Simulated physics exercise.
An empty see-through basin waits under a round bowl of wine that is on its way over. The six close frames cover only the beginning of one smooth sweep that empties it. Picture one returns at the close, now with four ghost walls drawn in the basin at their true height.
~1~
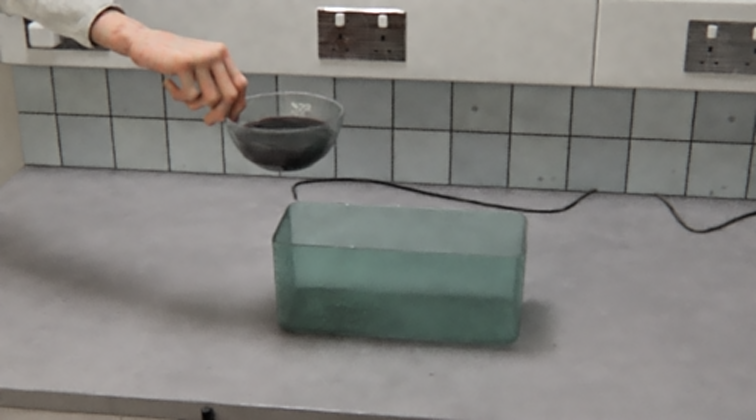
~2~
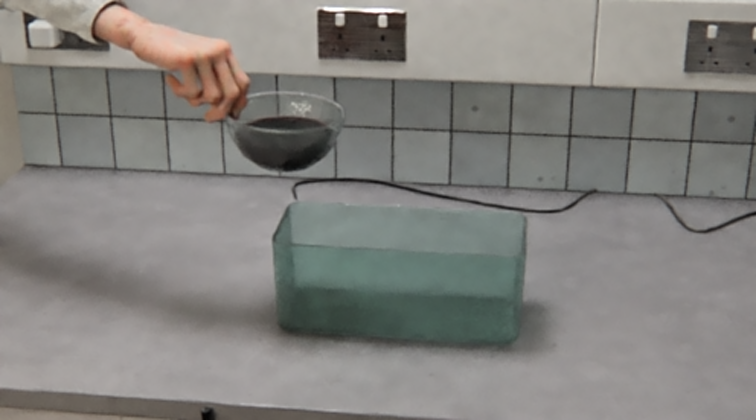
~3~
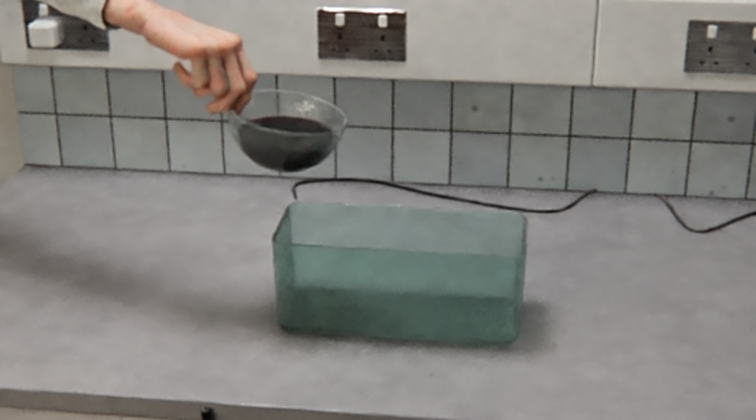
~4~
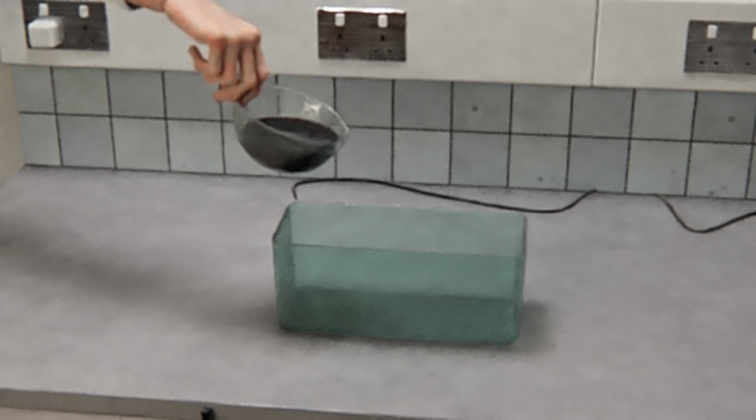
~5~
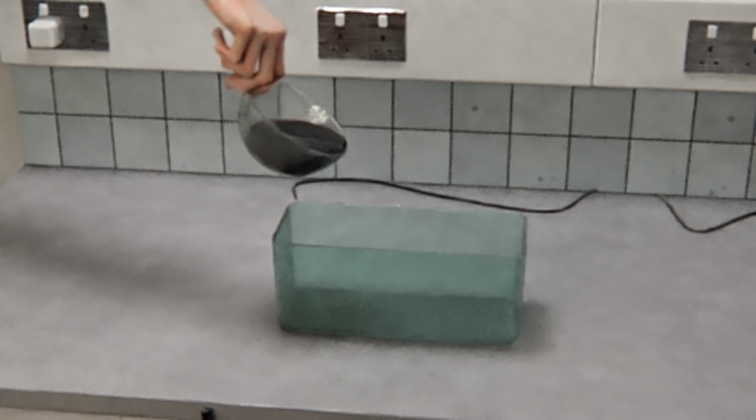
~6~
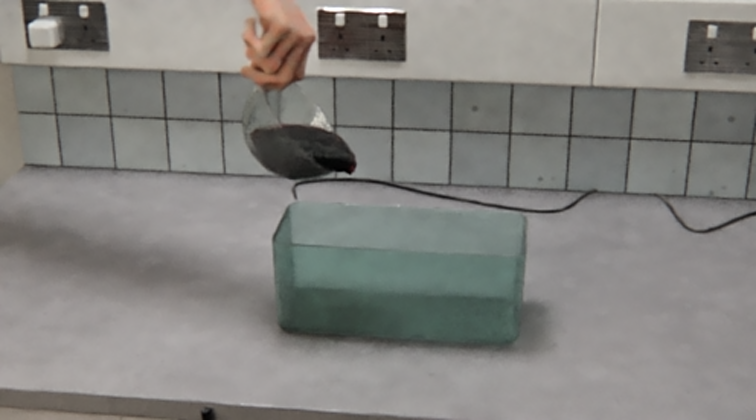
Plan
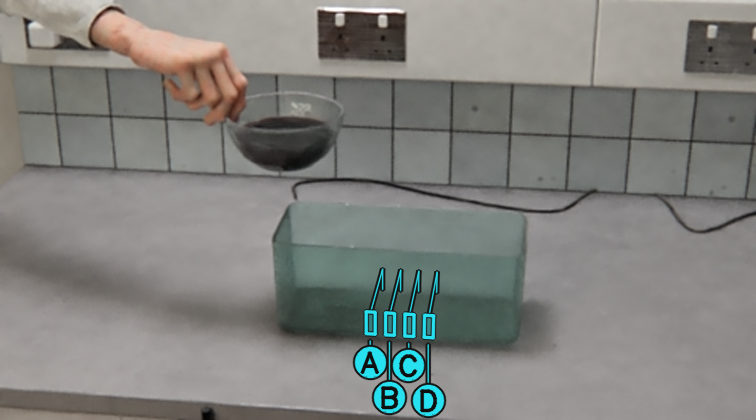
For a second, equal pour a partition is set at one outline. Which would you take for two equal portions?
I would pick slot A.
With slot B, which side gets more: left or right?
The left side.
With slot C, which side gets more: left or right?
The left one.
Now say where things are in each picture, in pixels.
Upright, lip at (341, 113); basin from (278, 326) to (519, 341); nothing has left yet, in the first frame.
Tipped about 2°, lip at (342, 115); nothing has left yet, in the second frame.
Tipped about 10°, lip at (344, 122); nothing has left yet, in the third frame.
Tipped about 21°, lip at (346, 134); nothing has left yet, in the fourth frame.
Tipped about 35°, lip at (345, 149); nothing has left yet, in the fifth frame.
Tipped about 52°, lip at (340, 164); wine is over the lip, down to (352, 169), in the sixth frame.
In cyan, A at (370, 340); B at (389, 341); C at (408, 343); D at (428, 344).
With A, about 54 % ends left of the wall and 44 % right of it.
With B, about 81 % ends left of the wall and 13 % right of it; 5 % is lost outside.
With C, about 77 % ends left of the wall and 19 % right of it; 4 % is lost outside.
With D, about 82 % ends left of the wall and 16 % right of it; 3 % is lost outside.
